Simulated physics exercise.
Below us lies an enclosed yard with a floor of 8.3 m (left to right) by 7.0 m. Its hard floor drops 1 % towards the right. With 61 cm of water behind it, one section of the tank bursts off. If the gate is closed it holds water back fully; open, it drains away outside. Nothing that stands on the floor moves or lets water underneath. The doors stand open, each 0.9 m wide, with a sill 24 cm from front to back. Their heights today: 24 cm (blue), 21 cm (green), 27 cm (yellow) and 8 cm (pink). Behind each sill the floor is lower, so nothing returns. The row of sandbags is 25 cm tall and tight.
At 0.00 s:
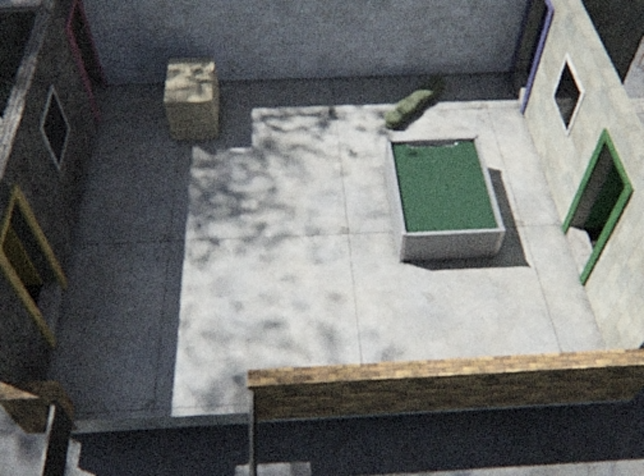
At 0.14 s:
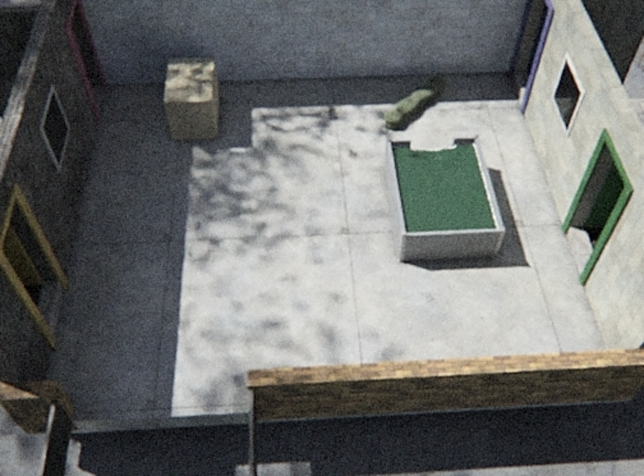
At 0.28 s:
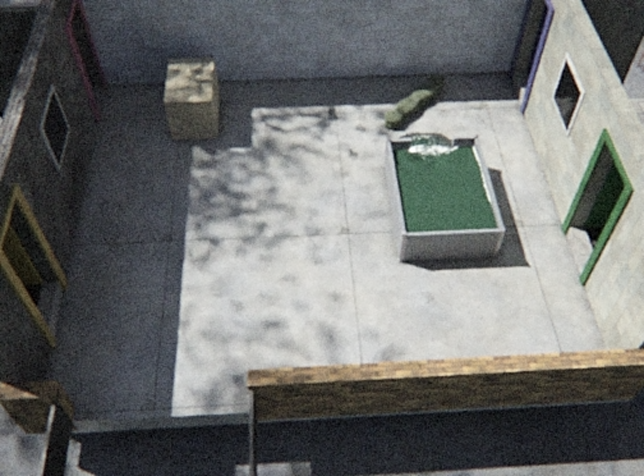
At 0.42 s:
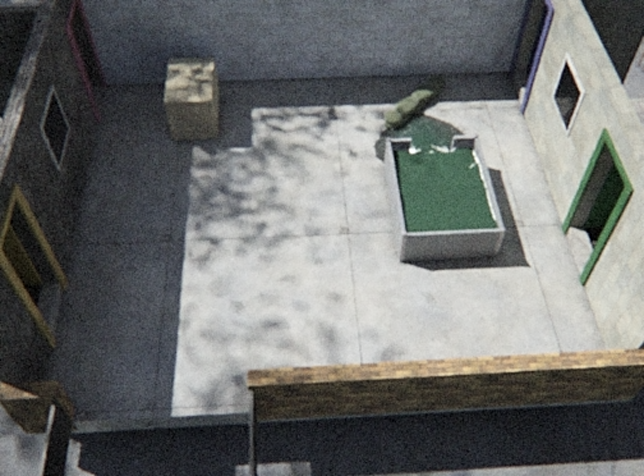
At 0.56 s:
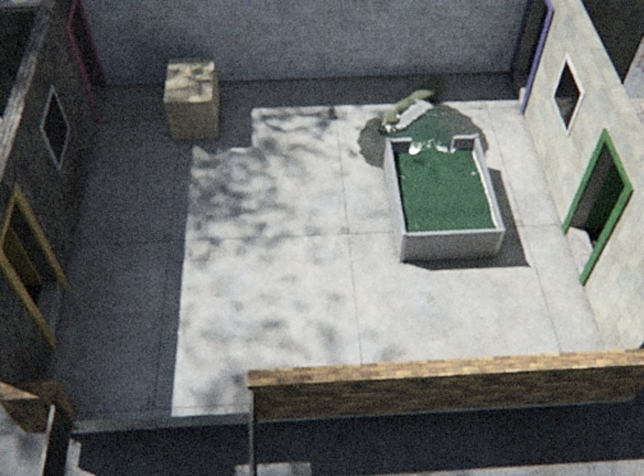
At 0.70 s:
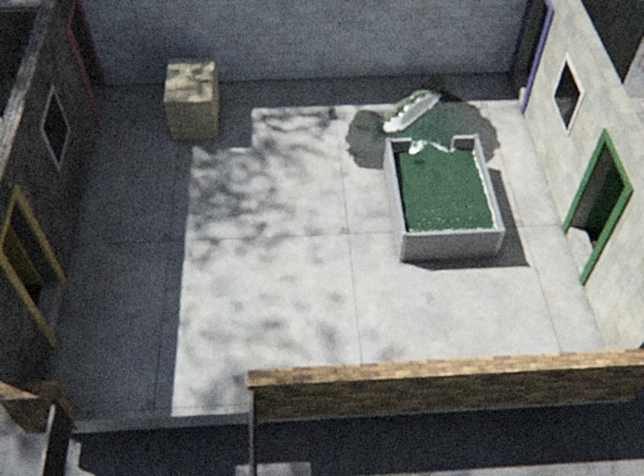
In a walled yard, the far side of a white tank of green water breaks open, and water pours through the gap, spreading across the pale floor in a widening dark pool around a long greenish object.
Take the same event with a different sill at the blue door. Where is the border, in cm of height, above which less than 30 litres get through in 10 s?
Close to 26 cm is just enough.
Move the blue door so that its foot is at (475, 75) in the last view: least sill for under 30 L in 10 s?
About 23 cm.
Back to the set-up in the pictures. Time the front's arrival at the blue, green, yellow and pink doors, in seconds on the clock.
Blue 1.4 s, green 3.8 s, yellow not within the 10 s, pink 4.5 s.
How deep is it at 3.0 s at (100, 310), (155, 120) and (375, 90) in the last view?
In that order: 0, 0 and 2 cm.
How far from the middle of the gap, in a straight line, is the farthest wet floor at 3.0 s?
About 5.2 m.
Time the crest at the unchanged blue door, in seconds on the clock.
Around 2.6 s.
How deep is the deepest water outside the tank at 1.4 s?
About 34 cm.
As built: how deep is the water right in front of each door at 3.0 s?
Depths in cm: Blue 28, green 0, yellow 0, pink 0.
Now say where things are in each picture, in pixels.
The first frame shows still water, 61 cm deep, in the tank at (442, 186); the blue door at (529, 53) is dry.
In the second frame, water pours out on the far side and has run 0.3 m, to a hidden place; about 8 cm deep outside, 61 cm at the back.
In the third frame, water pours out on the far side and has run 0.8 m, to (412, 137); about 10 cm deep outside, 61 cm at the back.
In the fourth frame, water pours out on the far side and has run 1.3 m, to (418, 117); about 6 cm deep outside, 61 cm at the back.
In the fifth frame, the gap is on the far side, the front 1.8 m out at (430, 102); the back of the tank holds 60 cm.
In the sixth frame, the gap is on the far side, the front 2.0 m out at (443, 94); the back of the tank holds 54 cm; 1.1 m in a straight line remain to the blue door at (529, 53).
After 1.4 s water covers 10 % of the floor, deepest (34 cm) near (398, 128); 1 cm at the blue door, 0 litres in over its 24 cm sill.
After 3.0 s water covers 25 % of the floor, deepest (32 cm) near (513, 82); 28 cm at the blue door, 33 litres in over its 24 cm sill.
After 10.0 s water covers 70 % of the floor, deepest (12 cm) near (612, 366); 11 cm at the blue door, 43 litres in over its 24 cm sill.
At the blue door as built, the water arrived by 1.4 s and peaked near 30 cm at 2.6 s.
With a sill of 23.5 cm, 46 litres would have come in within the 10 s; with 31.5 cm, 9 litres. So under 30 litres takes about 26 cm.
